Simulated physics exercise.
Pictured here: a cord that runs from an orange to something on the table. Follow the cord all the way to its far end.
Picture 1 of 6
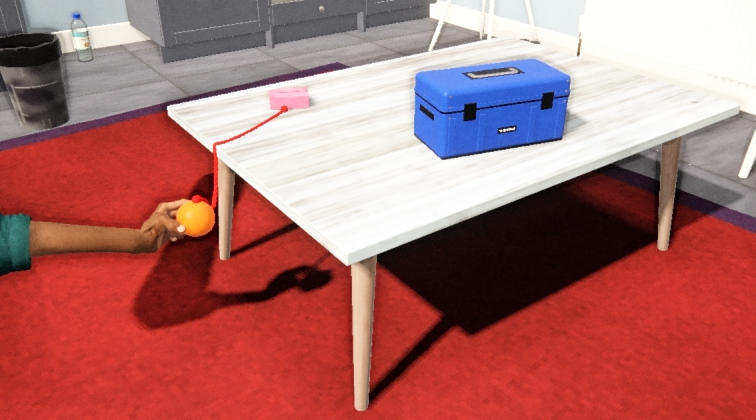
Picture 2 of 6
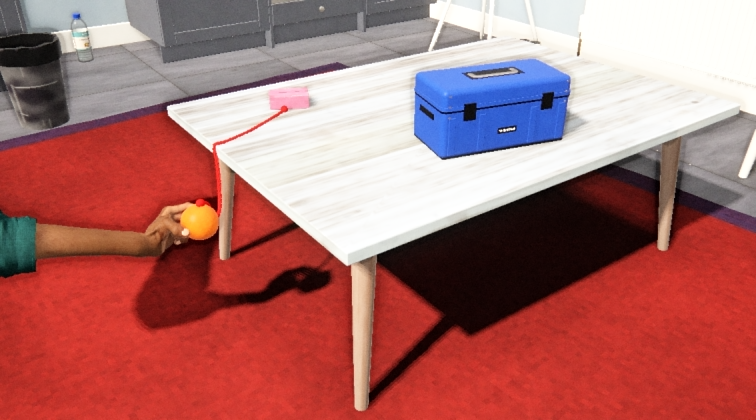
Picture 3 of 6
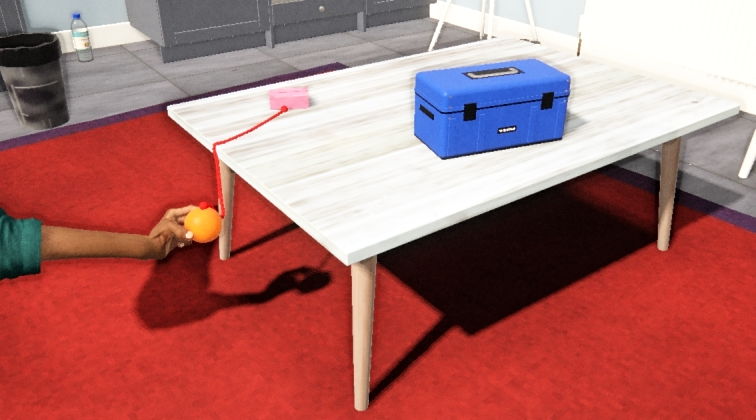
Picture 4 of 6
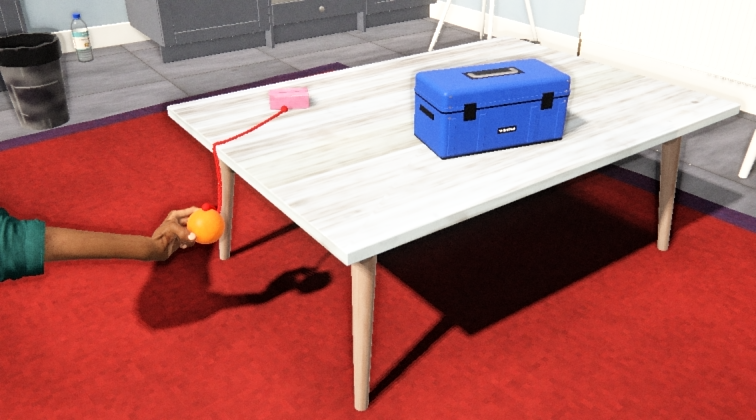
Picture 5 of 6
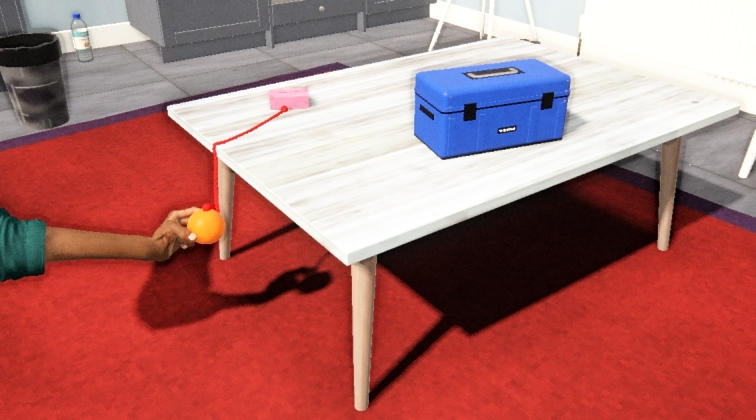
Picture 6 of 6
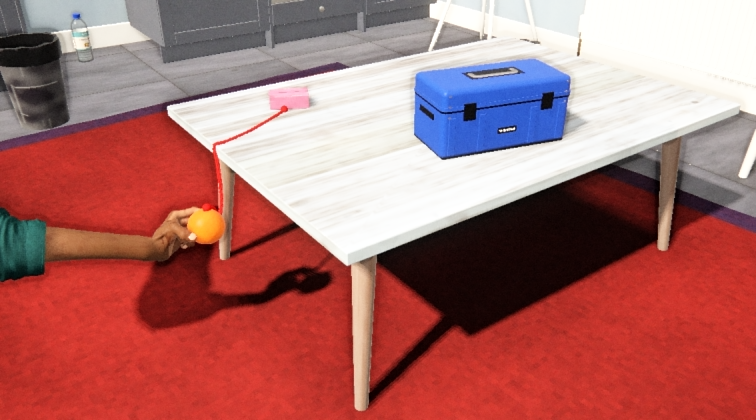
A hand holds an orange ball tied by red cord to a pink box, barely moving right.
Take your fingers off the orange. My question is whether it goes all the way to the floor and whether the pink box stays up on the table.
Result: My guess is the orange will get down to the ground; my guess is the pink box will be taken down too.
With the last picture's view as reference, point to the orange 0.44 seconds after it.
By that time: (230, 311).
Then, 0.44 s on from there, orange on the floor near (230, 311); toolbox in place; box tugged along near (195, 147).
Then, 0.82 s on from there, orange on the floor near (241, 310); toolbox in place; box down on the floor.
In the end, orange on the floor near (263, 339); toolbox in place; box down on the floor. The orange drops all the way and the pink box is dragged off.
